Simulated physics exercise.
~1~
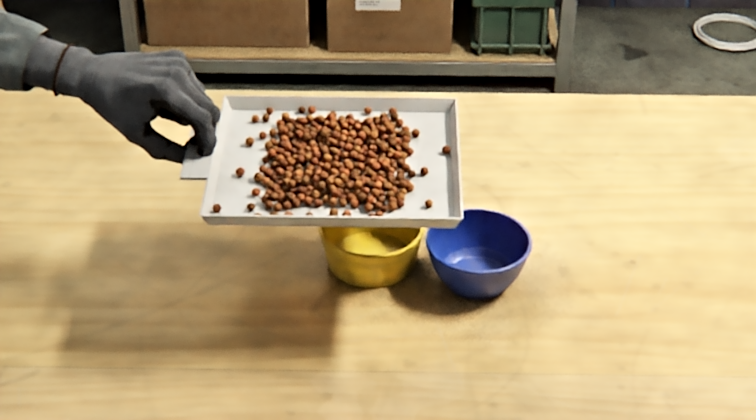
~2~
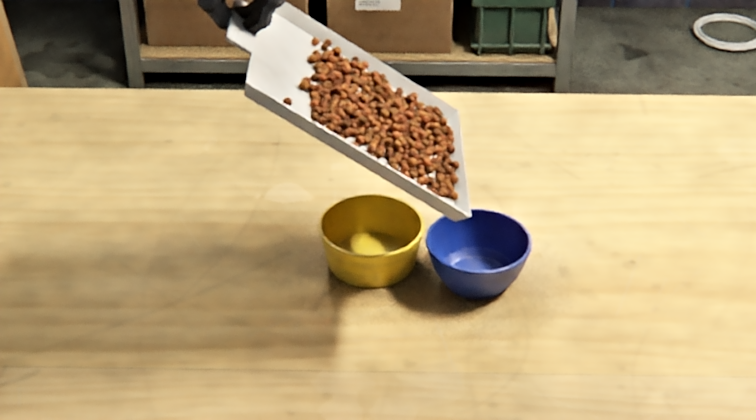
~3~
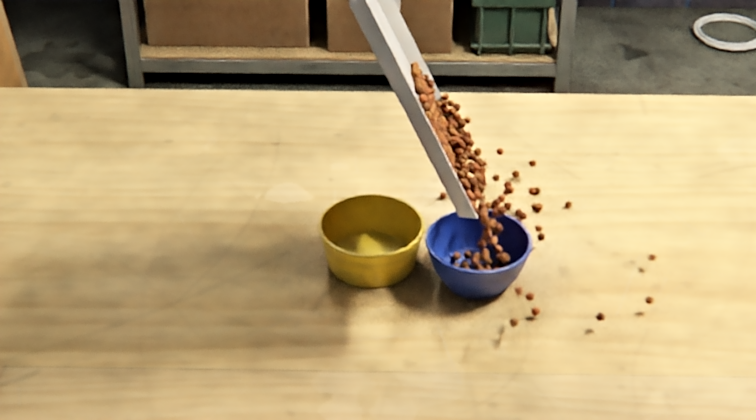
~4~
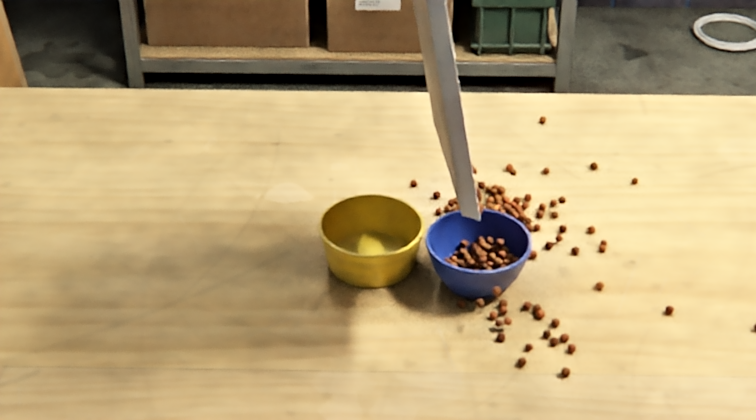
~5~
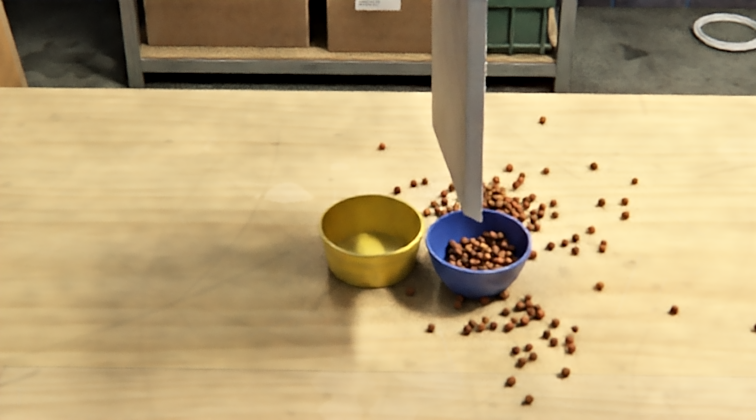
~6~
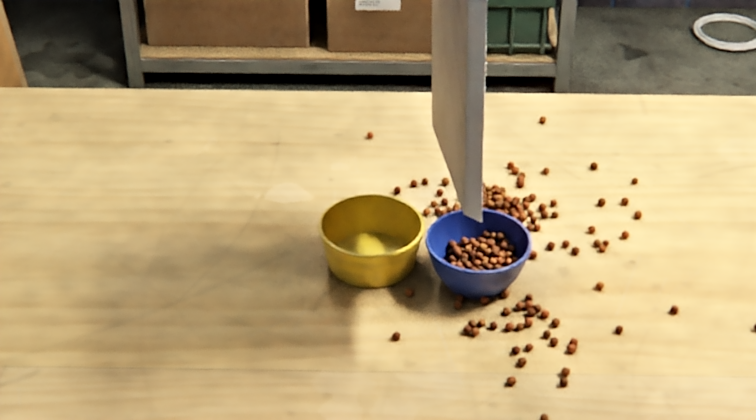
A tilting tray pours brown cereal balls into a blue bowl and across the table.
